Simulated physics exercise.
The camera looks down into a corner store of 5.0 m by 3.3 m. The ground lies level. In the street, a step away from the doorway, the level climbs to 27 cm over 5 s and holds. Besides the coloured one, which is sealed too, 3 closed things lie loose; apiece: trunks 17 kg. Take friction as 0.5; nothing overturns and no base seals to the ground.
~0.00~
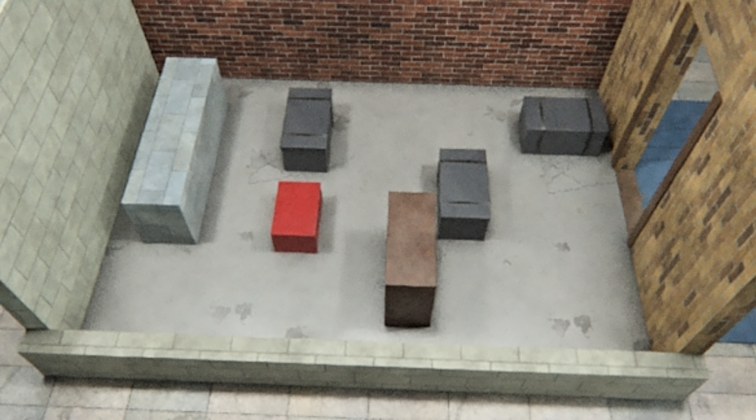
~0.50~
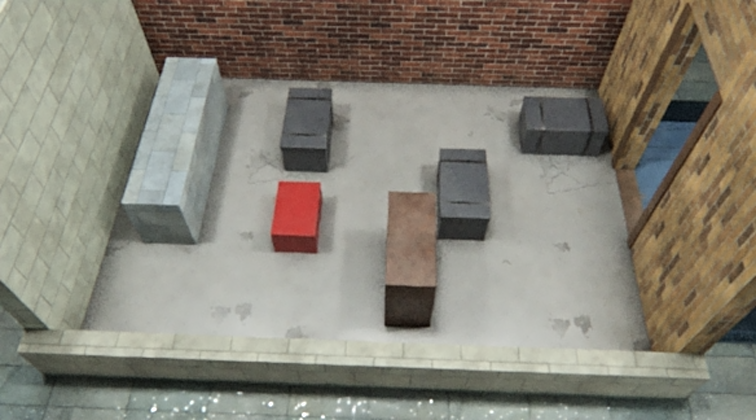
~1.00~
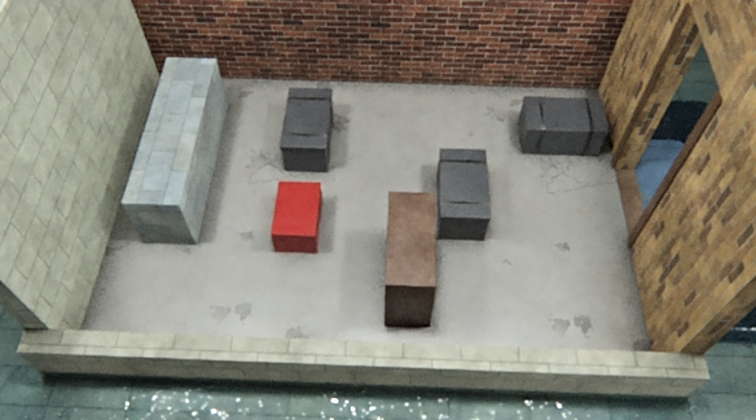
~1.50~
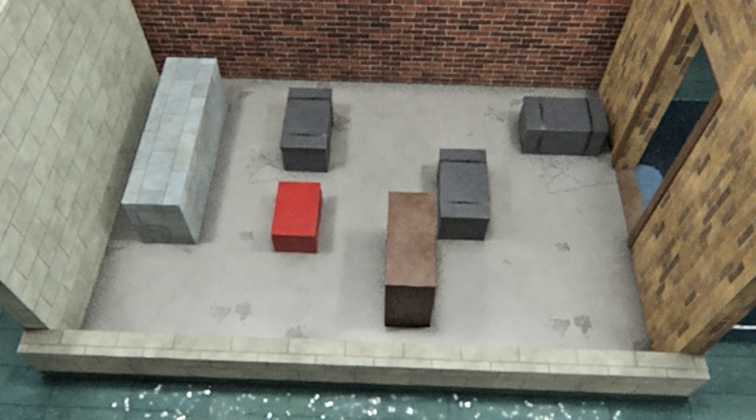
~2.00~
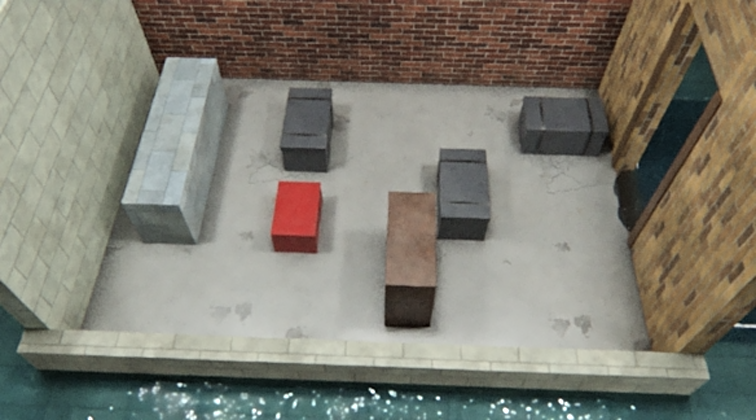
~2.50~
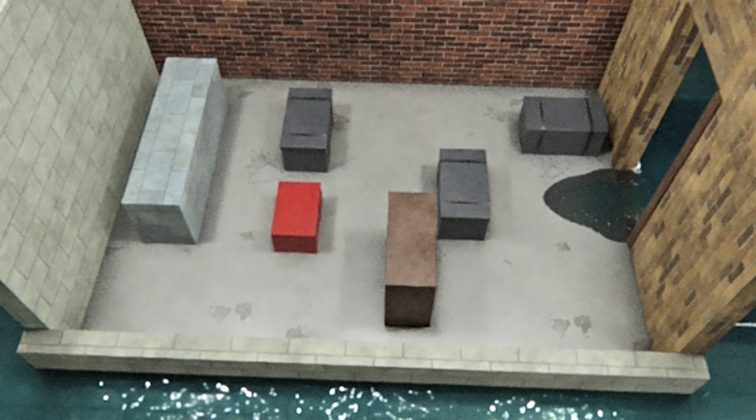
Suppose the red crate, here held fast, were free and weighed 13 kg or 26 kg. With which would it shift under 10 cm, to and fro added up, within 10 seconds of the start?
Verdict: Only the higher weight holds it.
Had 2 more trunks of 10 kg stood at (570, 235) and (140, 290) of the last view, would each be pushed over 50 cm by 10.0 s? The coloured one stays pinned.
In that order: Past it, under.
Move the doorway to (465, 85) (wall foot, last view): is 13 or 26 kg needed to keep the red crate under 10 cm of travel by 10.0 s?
In that case only the higher weight holds it.
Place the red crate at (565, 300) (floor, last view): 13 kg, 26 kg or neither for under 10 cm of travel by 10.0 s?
It takes the larger.
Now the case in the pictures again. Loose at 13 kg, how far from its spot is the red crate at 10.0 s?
Roughly 140 cm.
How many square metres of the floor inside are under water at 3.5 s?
Roughly 2.5 m2.
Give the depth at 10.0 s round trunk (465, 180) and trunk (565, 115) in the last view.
About 10 and 5 cm.
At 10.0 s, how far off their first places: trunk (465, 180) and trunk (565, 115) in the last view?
In turn: 150 cm, 30 cm.
After 3.5 s the red crate would be 0 cm from its start with 13 kg and 0 cm from its start with 26 kg; 0 cm of water round it then.
After 4.5 s the red crate would be 0 cm from its start with 13 kg and 0 cm from its start with 26 kg; 0 cm of water round it then.
After 7.0 s the red crate would be 36 cm from its start with 13 kg and 1 cm from its start with 26 kg; 4 cm of water round it then.
After 10.0 s the red crate would be 130 cm from its start with 13 kg and 1 cm from its start with 26 kg; 7 cm of water round it then.
